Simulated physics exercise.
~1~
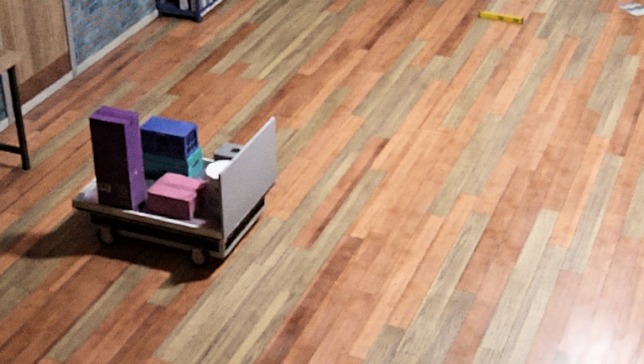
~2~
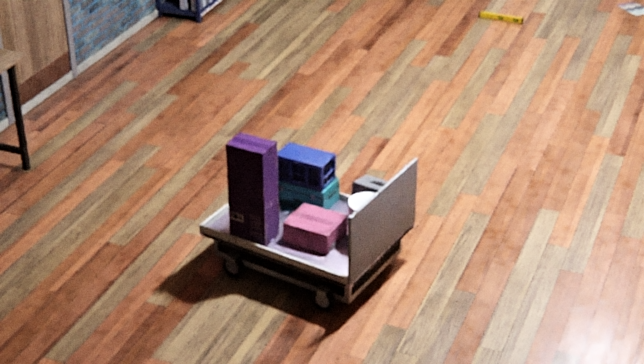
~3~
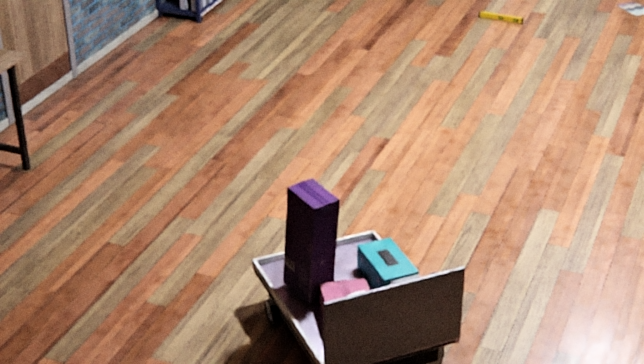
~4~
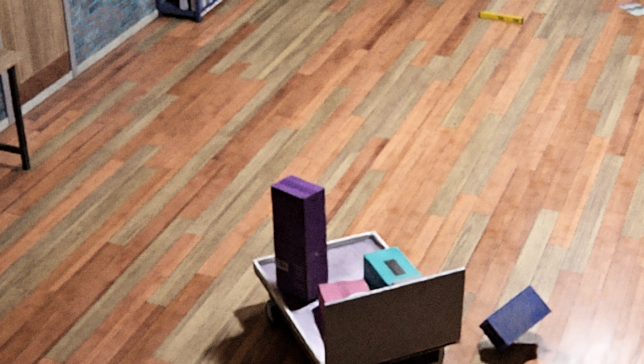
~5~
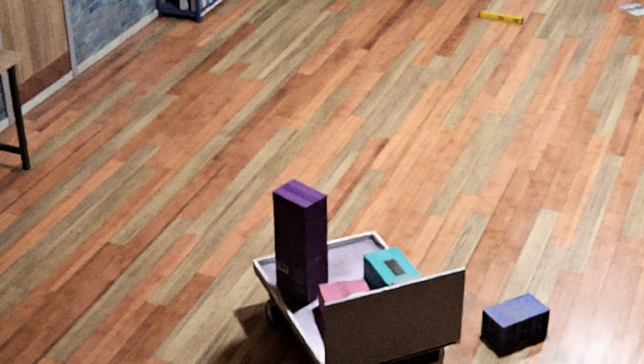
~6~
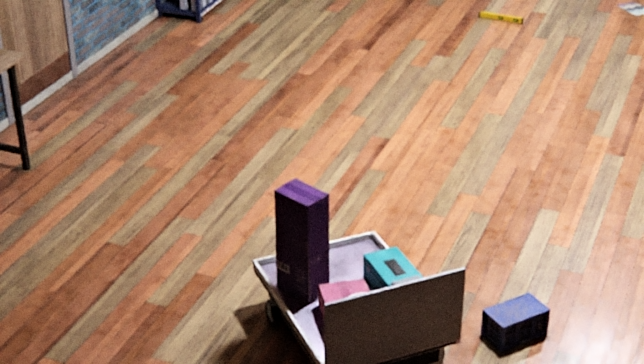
Flat cart of boxes rolling across a wooden floor, turning and stopping, its blue crate landing at right, tall purple box standing aboard.
